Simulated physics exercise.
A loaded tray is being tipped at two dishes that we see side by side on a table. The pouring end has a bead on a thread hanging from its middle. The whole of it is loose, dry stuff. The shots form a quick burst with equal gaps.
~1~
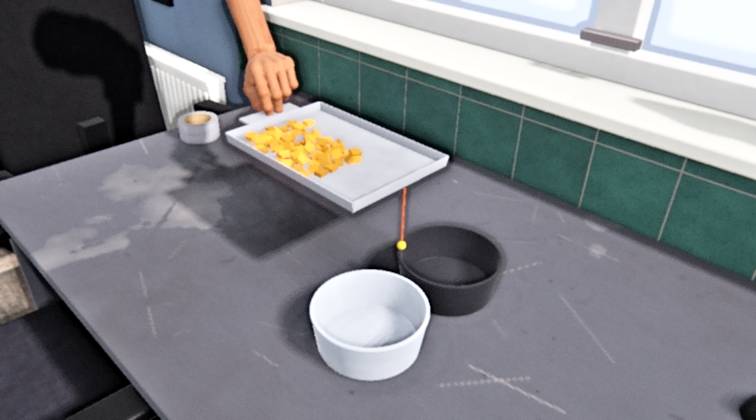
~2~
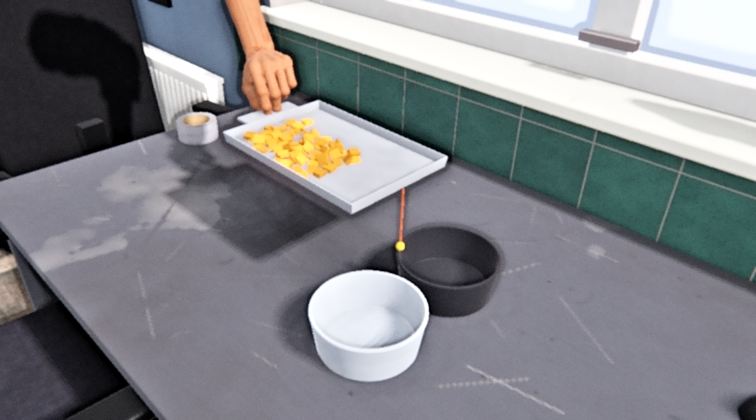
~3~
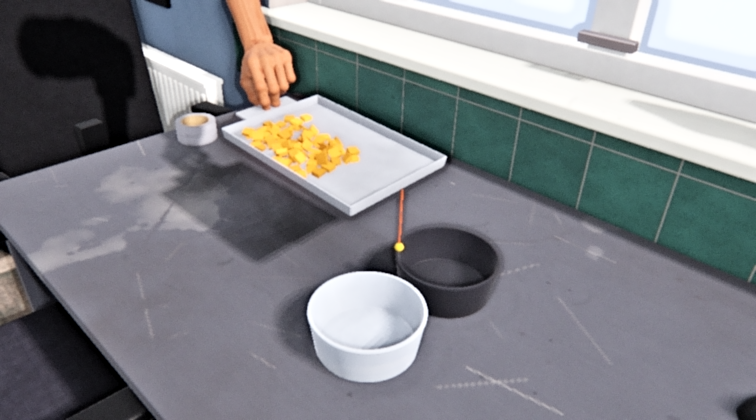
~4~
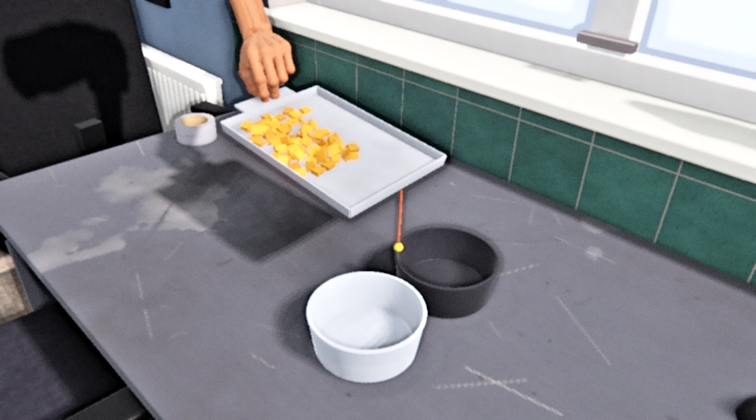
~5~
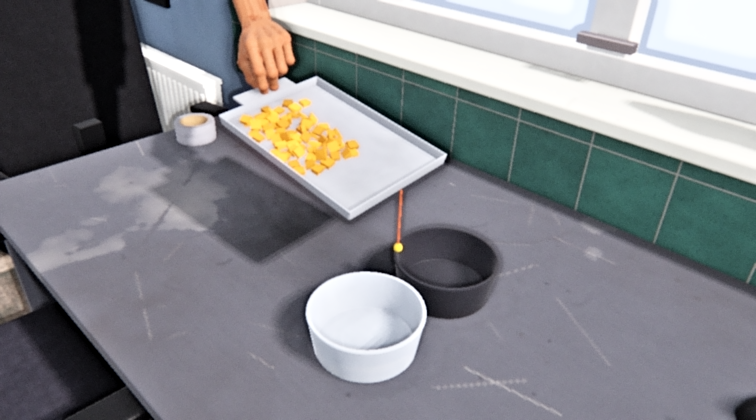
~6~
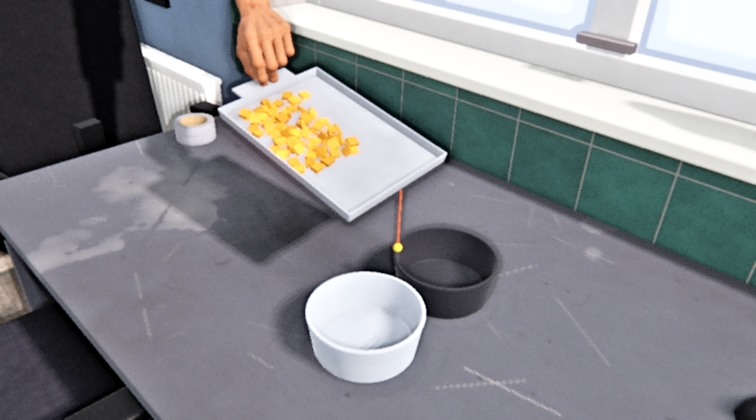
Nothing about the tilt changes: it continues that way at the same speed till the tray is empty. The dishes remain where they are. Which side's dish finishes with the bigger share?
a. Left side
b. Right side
a.
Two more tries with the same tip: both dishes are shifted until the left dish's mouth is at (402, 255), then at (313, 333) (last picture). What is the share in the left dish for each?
20 and 0 in a hundred.
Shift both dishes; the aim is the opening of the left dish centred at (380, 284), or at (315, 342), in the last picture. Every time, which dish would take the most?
The dish to the left; the dish to the right.
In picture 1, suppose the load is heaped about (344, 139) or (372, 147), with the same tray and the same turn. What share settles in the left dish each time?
Roughly 80 per cent, then 80 per cent.
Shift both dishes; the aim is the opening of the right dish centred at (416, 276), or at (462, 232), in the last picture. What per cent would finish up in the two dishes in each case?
Estimates in order: 40 percent, 90 percent.
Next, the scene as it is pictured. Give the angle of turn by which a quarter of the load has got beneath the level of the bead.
About 75° of tilt.
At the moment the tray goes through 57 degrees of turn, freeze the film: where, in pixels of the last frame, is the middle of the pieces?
In the last view the centre sits at roughly (341, 181).
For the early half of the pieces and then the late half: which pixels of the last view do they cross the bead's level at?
First part (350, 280), rest (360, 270).
Just after the last frame, tray tipped steeply; almost all on the tray; just a few in the left dish; just a few in the air.
A moment on, tray tipped right over; roughly a third on the tray; roughly half in the left dish; about a tenth outside both; about a tenth in the air.
Further on, tray tipped past a quarter turn; the larger part in the left dish; roughly a quarter outside both.
When it is over, tray tipped past a quarter turn; the larger part in the left dish; not one in the right dish; roughly a quarter outside both.
